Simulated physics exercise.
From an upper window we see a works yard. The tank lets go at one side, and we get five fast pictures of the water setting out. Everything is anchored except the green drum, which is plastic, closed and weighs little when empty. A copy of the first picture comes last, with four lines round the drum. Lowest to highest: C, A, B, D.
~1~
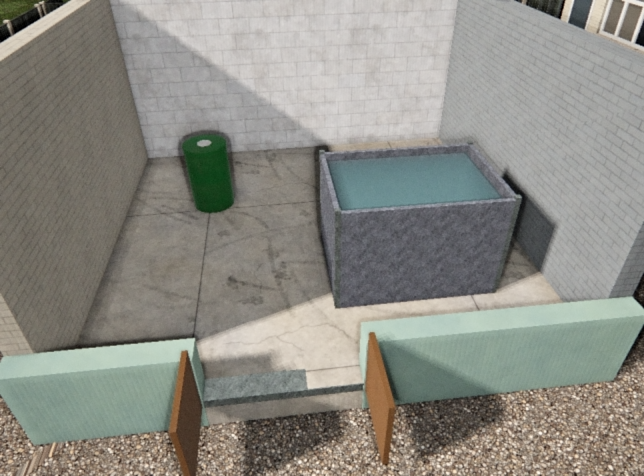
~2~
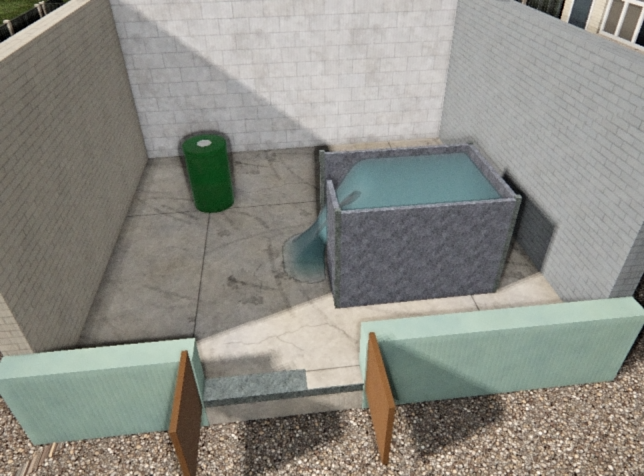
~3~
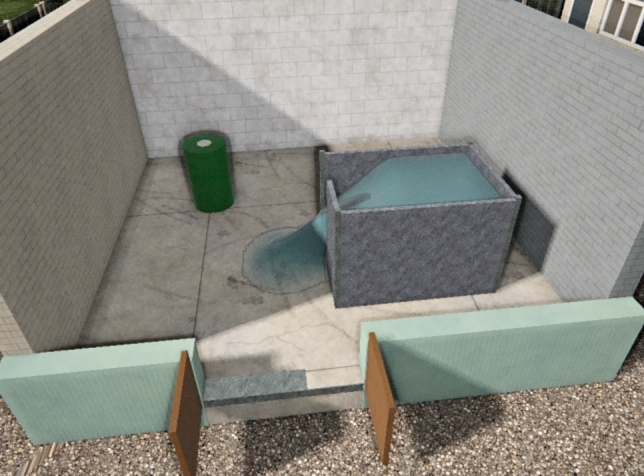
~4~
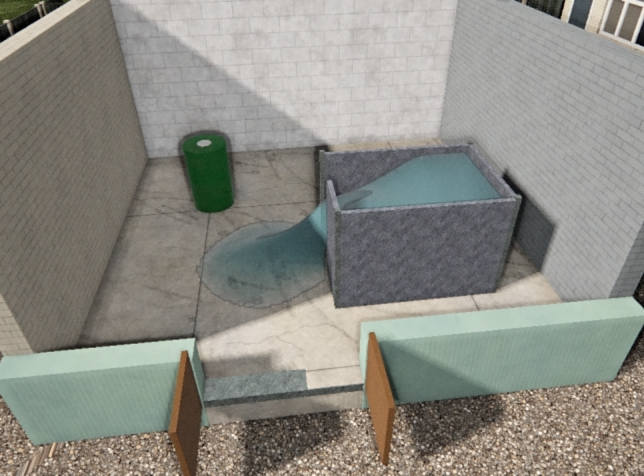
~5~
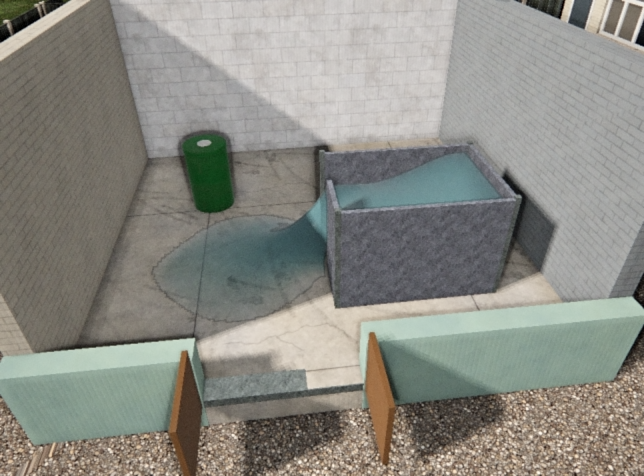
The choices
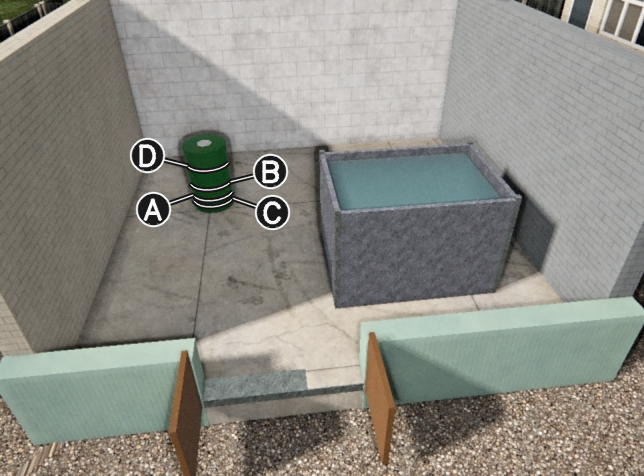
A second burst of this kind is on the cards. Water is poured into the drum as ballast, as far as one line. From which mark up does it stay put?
Mark B just does it.
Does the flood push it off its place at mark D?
No, that is safe.
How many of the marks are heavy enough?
Two of the four.
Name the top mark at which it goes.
Mark A.
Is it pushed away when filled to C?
Yes.
In white, A at (211, 200); B at (209, 189); C at (212, 206); D at (206, 171); from the bottom up C, A, B, D.
For mark A, it is pushed about its own width away.
For mark B, it does not move.
For mark C, it is pushed about 4 times its own width away.
For mark D, it does not move.
